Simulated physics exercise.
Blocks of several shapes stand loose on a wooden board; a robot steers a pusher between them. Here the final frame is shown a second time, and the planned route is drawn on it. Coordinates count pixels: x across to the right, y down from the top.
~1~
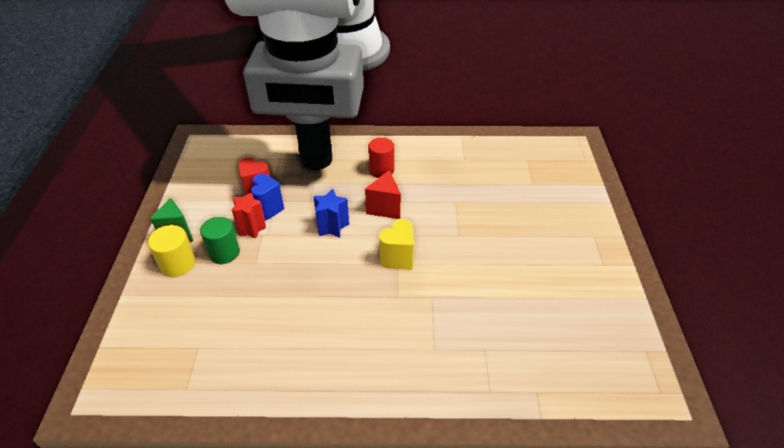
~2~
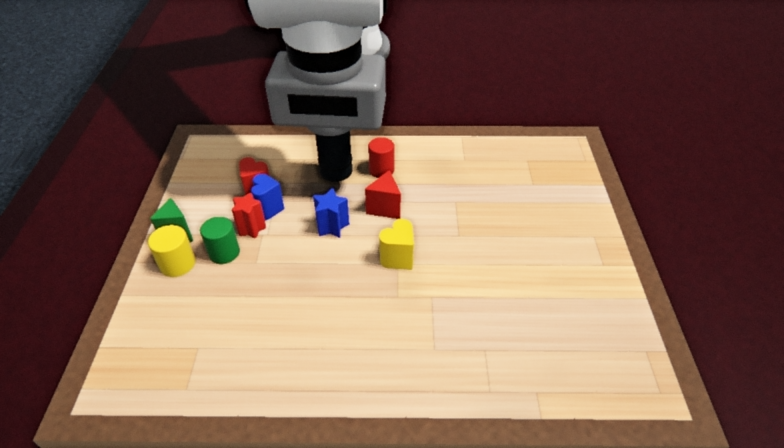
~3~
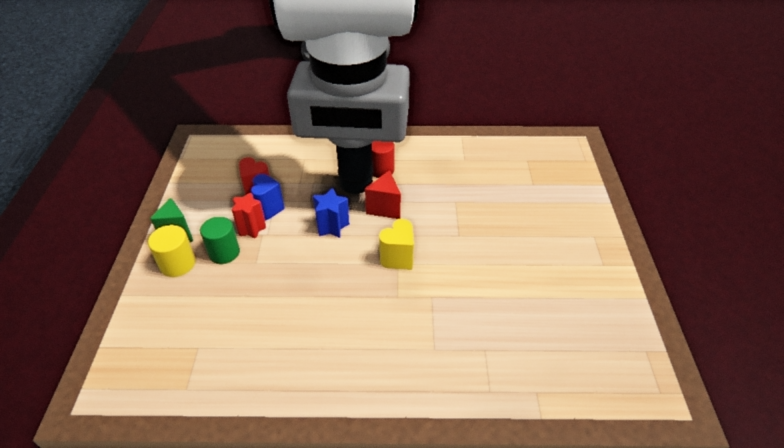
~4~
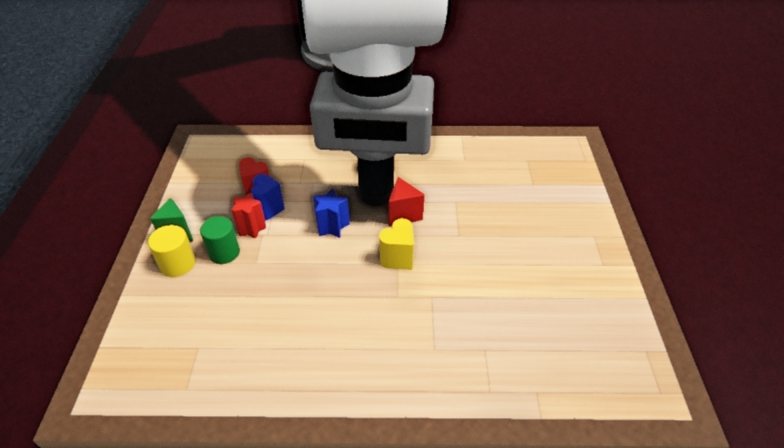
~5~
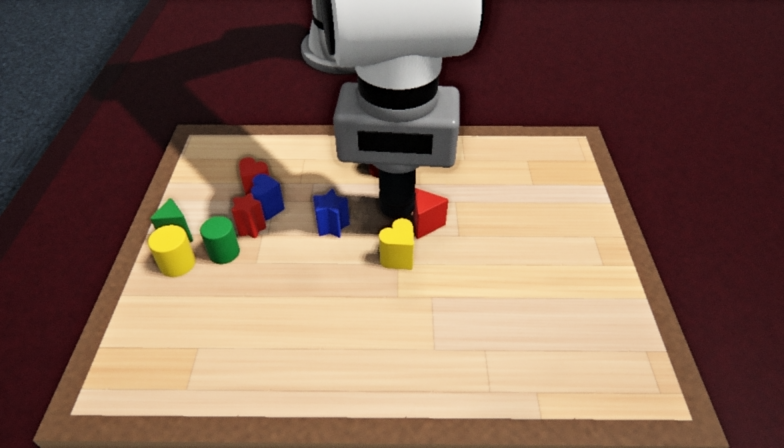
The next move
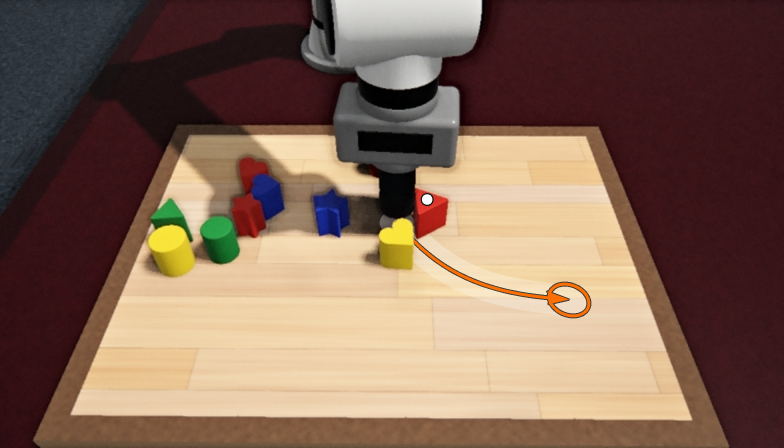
At the start, a robot arm holds its black pusher near the back of a wooden board scattered with colorful blocks. The pusher slides right and toward the viewer, passing between the blue star and the red cylinder, then nudges the red triangle a short way right, ending just behind the yellow heart.
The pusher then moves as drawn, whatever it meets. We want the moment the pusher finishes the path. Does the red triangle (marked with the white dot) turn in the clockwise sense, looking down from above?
I expect not.
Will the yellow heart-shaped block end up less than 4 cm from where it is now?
In short: Yes.
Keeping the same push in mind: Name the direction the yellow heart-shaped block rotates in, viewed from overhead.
It goes clockwise.
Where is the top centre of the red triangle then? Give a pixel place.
It is going to be at (445, 208).
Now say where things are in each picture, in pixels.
In the first frame, pusher tip at (317, 161); block tops, blue star-shaped block at (329, 200); yellow heart-shaped block at (399, 233); red triangle at (385, 183).
In the second frame, pusher at (336, 172); blocks unchanged.
In the third frame, pusher at (356, 184); blocks unchanged.
In the fourth frame, pusher at (376, 195); red triangle at (404, 190).
In the fifth frame, pusher at (397, 207); blue star-shaped block at (329, 200); yellow heart-shaped block at (399, 233); red triangle at (427, 200).
Path on the board, from (397, 222) through (437, 261) and (498, 289) to (569, 300); the dot is on the red triangle.
One third of the way, pusher at (438, 246); yellow heart-shaped block at (406, 247), turned 80° clockwise; red triangle at (445, 208), turned 40° anticlockwise.
Two thirds of the way, pusher at (502, 274); yellow heart-shaped block at (406, 247), turned 80° clockwise; red triangle at (445, 208), turned 40° anticlockwise.
At the end, pusher at (575, 285); blue star-shaped block in place; yellow heart-shaped block at (406, 247), turned 80° clockwise; red triangle at (445, 208), turned 40° anticlockwise.
